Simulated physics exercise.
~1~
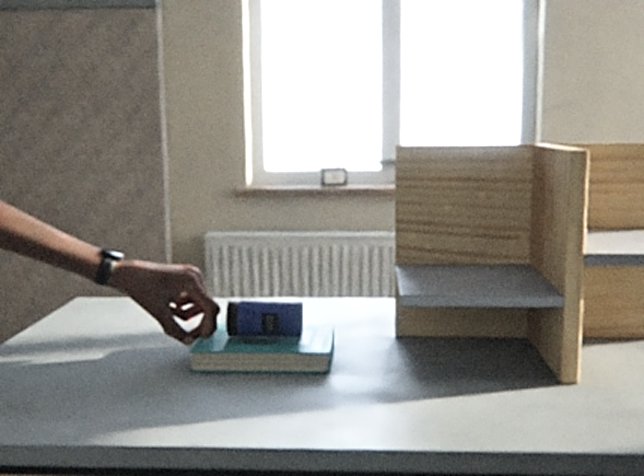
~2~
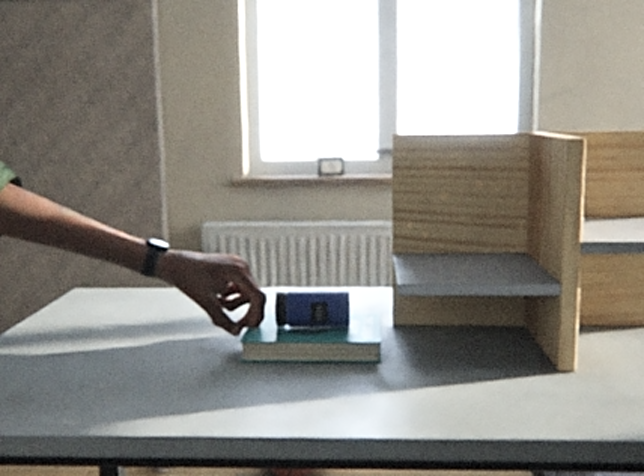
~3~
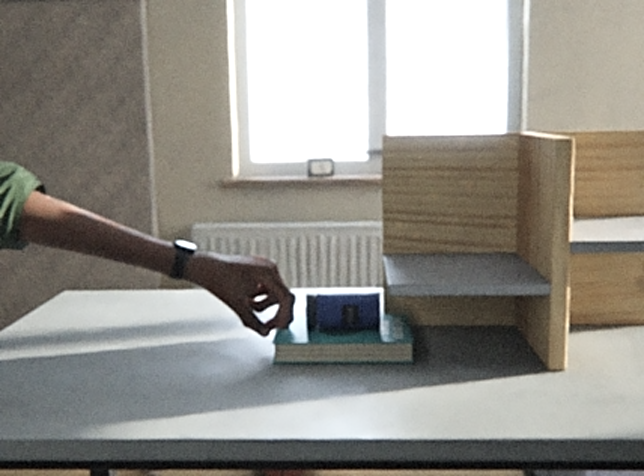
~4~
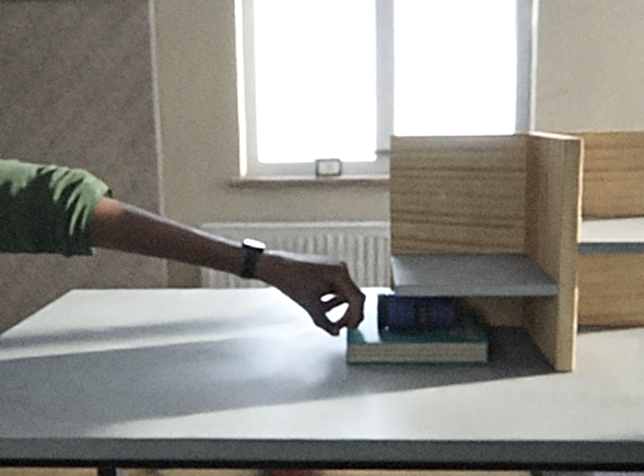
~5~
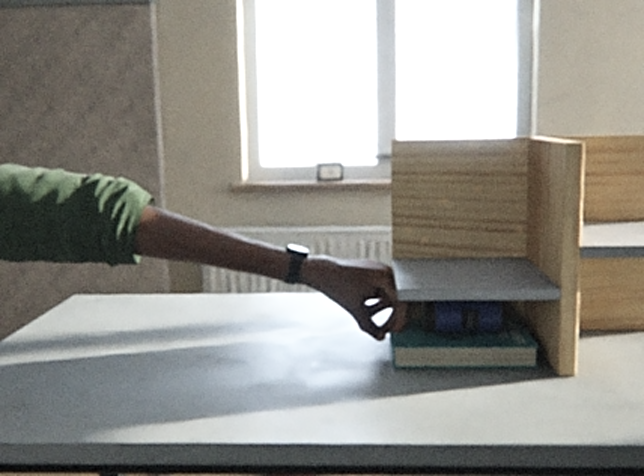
An arm in a green sleeve, with a dark watch on the wrist, reaches in from the left over a grey table, seen from the side by a slightly swaying camera. Before it, a blue shaker lies on its side on a turquoise book, while a wooden rack with a low grey shelf stands to the right, before a radiator and bright window. The hand pushes the book steadily rightward, and the shaker rides along on top. The load reaches the rack and starts under the shelf. The shaker passes below without being caught, ending beneath it with the book, the hand still at the shelf's left edge.
